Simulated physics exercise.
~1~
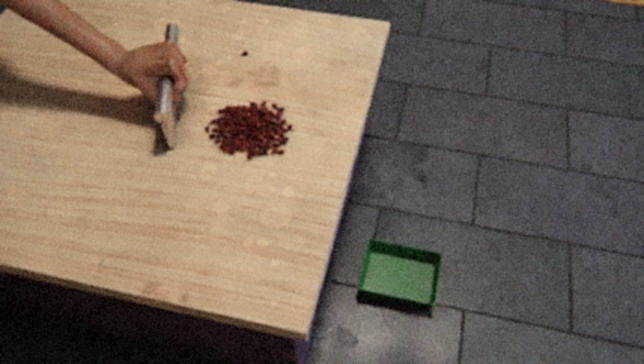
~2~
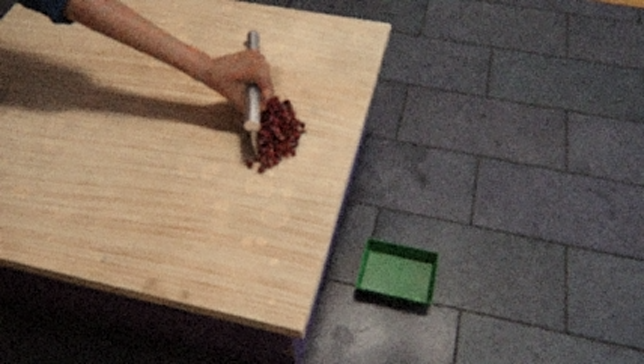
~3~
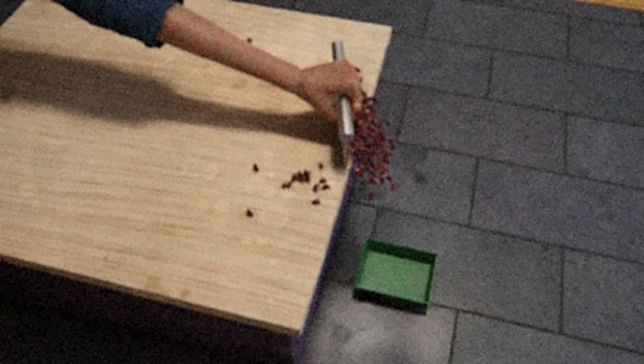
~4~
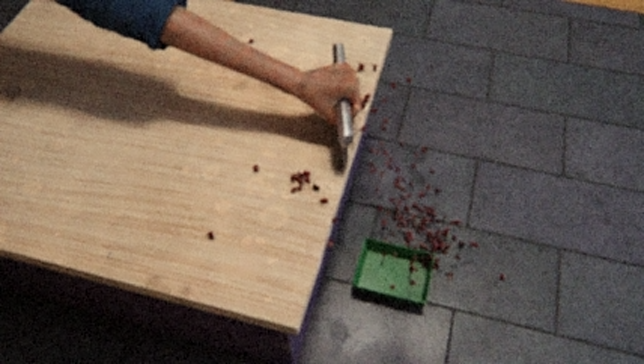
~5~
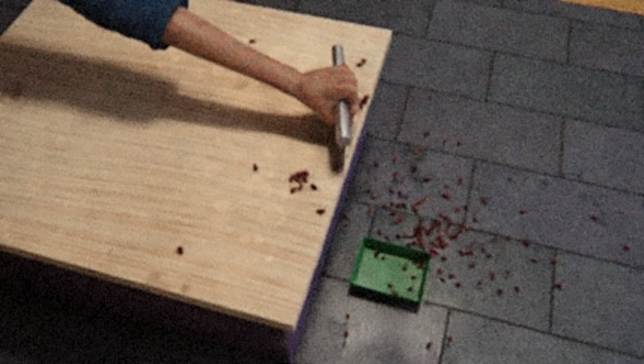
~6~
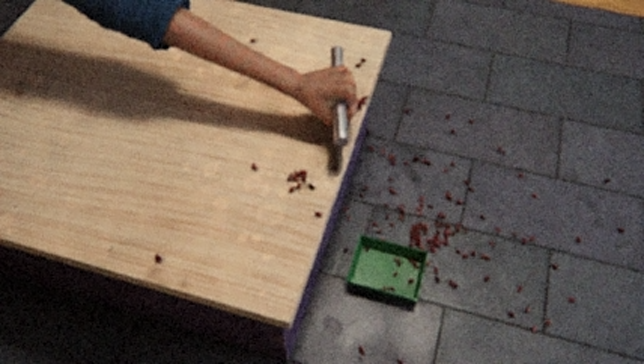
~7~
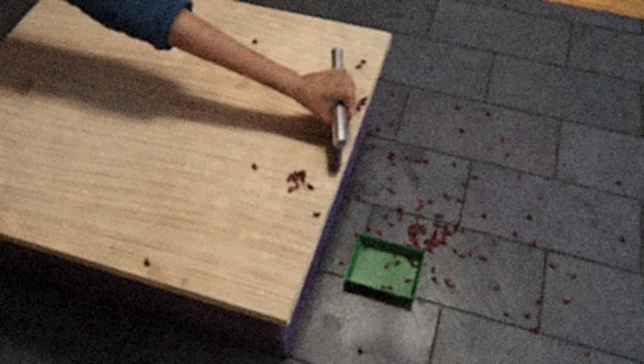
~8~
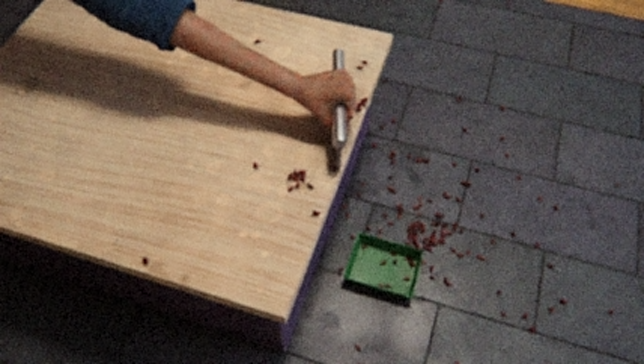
Dark red beans being swept rightward off a wooden table by a hand with a scraper, most scattering on floor tiles around a green tin.
